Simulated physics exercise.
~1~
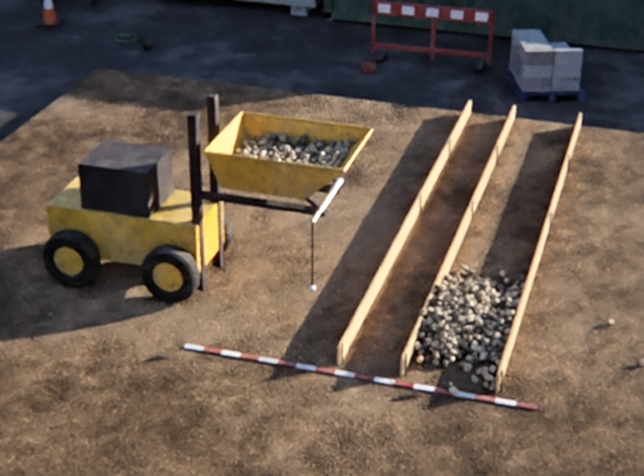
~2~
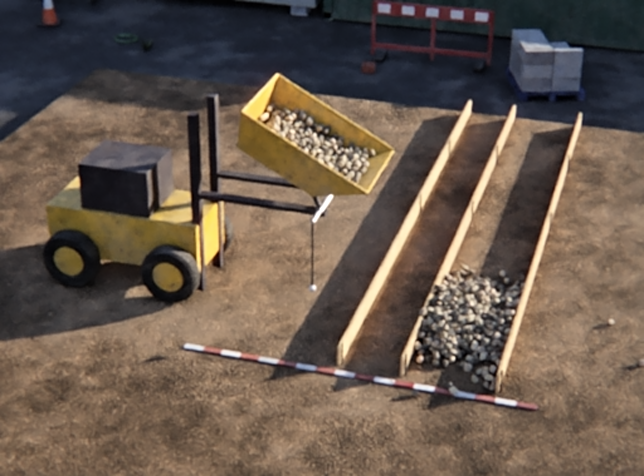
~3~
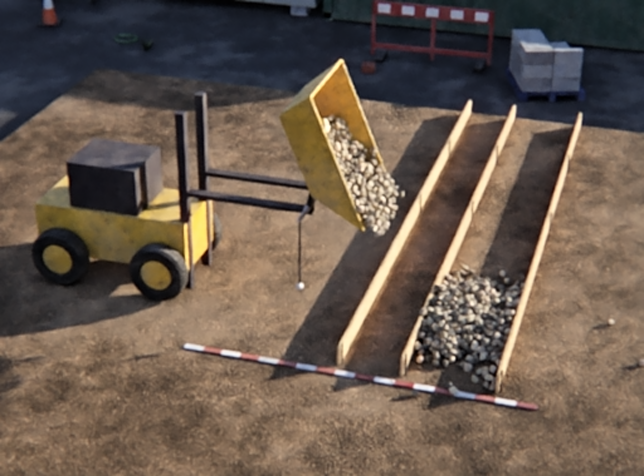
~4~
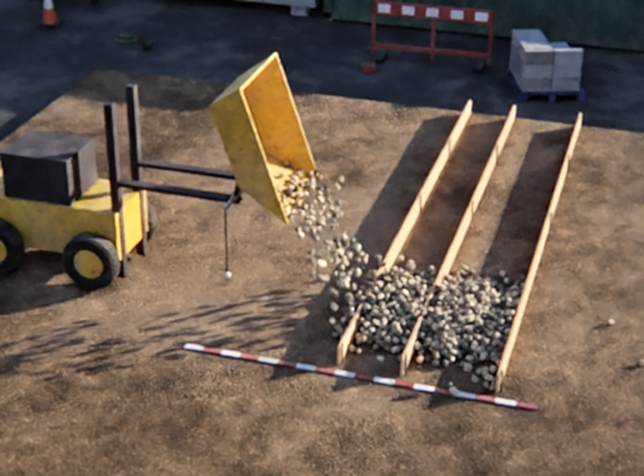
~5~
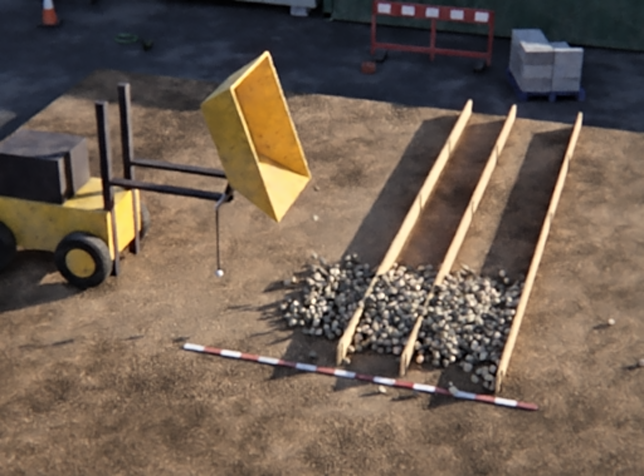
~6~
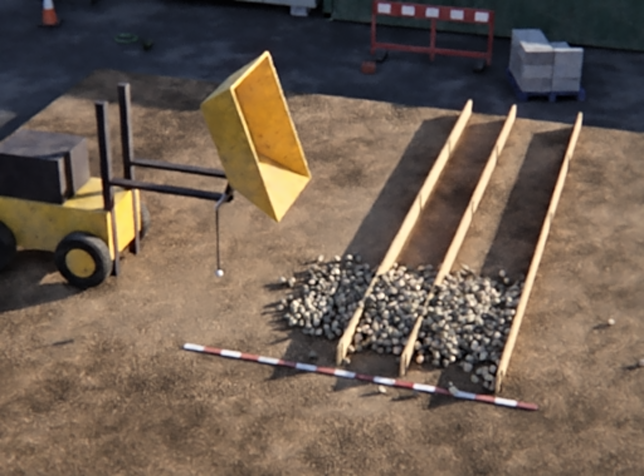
At the start, a small yellow machine holds a skip of pale stones level, left of three long wooden planks, with an earlier pile lying in the far right bay. The skip tips steeply toward the planks, and the stones slide to its lower lip. The machine backs away to the left as the load pours out, some landing short of the planks and some in the nearer bay. At the end, the emptied skip hangs still and tilted, the new stones heaped beside the old pile, which looks no bigger.
